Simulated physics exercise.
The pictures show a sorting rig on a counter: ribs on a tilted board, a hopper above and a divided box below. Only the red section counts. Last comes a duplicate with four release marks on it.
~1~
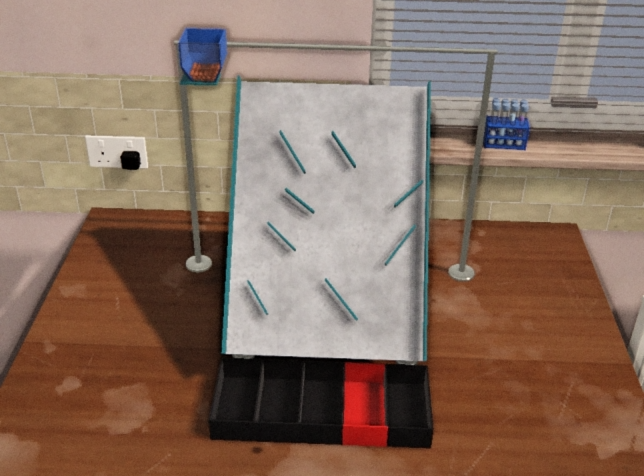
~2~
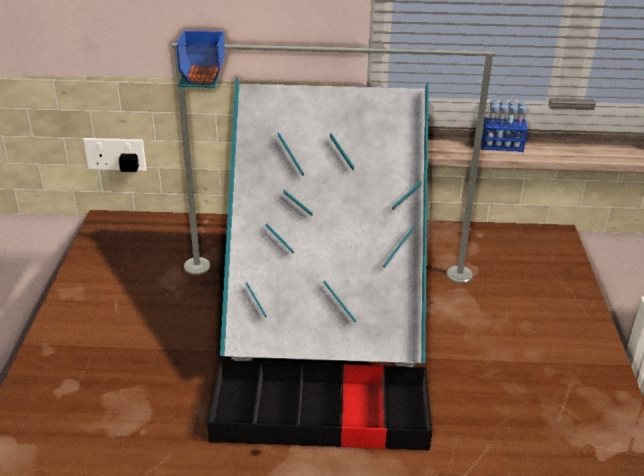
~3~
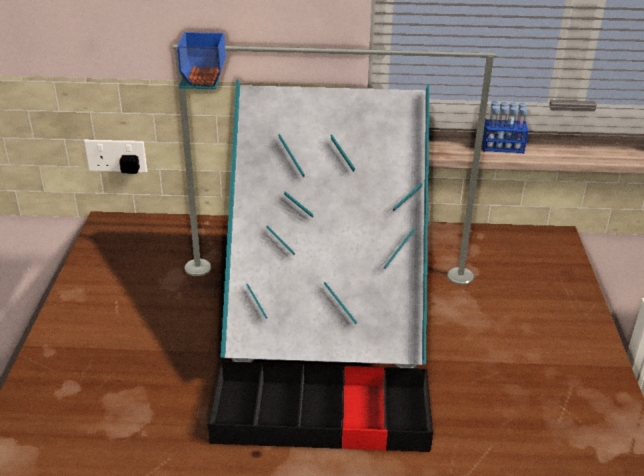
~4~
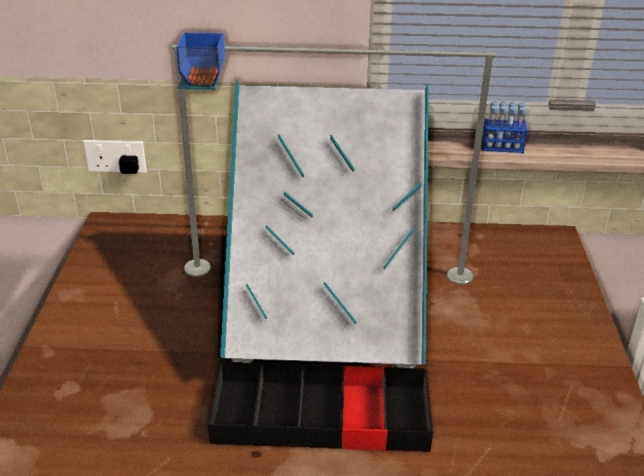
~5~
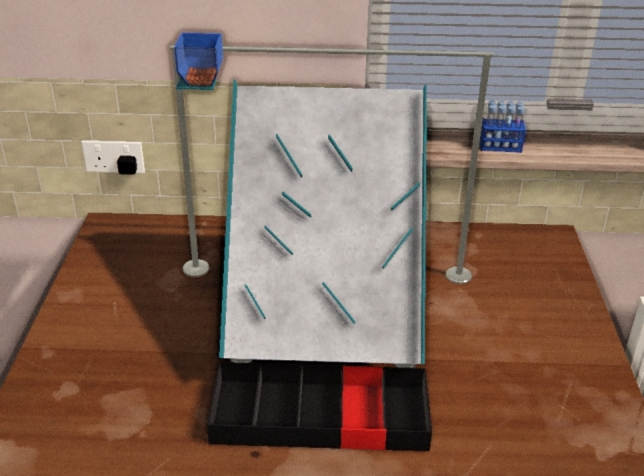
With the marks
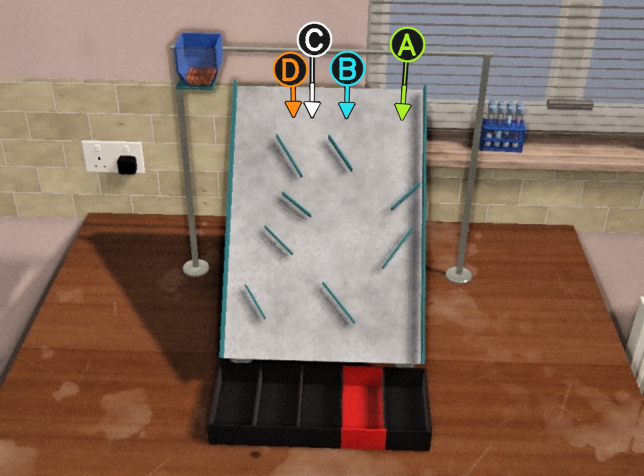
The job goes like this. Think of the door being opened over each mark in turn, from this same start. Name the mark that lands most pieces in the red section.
The answer is mark B.
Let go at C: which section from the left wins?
It is the fifth one.
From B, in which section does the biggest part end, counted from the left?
The fourth.
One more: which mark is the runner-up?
Here it is mark A.
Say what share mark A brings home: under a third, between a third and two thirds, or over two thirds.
Between a third and two thirds.
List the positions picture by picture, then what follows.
Hopper near (205, 73), clay pellets, door shut, in the first frame.
Ribs (278, 132) to (303, 173), (330, 133) to (354, 167), (284, 190) to (312, 213), in the second frame.
Ribs (394, 208) to (422, 183), (267, 225) to (294, 253), (385, 267) to (414, 228), in the third frame.
Ribs (246, 284) to (266, 318), (324, 282) to (356, 323), in the fourth frame.
Red section near (364, 438), number 4 of 5 from the left, in the fifth frame.
On the marked copy, mark A meets the board at (402, 114); mark B meets the board at (346, 112); mark C meets the board at (312, 111); mark D meets the board at (293, 111).
If A is chosen, close to half in the red section, close to half in other sections, only a few held on the board.
If B is chosen, close to two thirds in the red section, close to a quarter in other sections, a small share outside the box.
If C is chosen, close to a quarter in the red section, the bulk in other sections, only a few outside the box.
If D is chosen, a small share in the red section, the bulk in other sections, a small share outside the box.
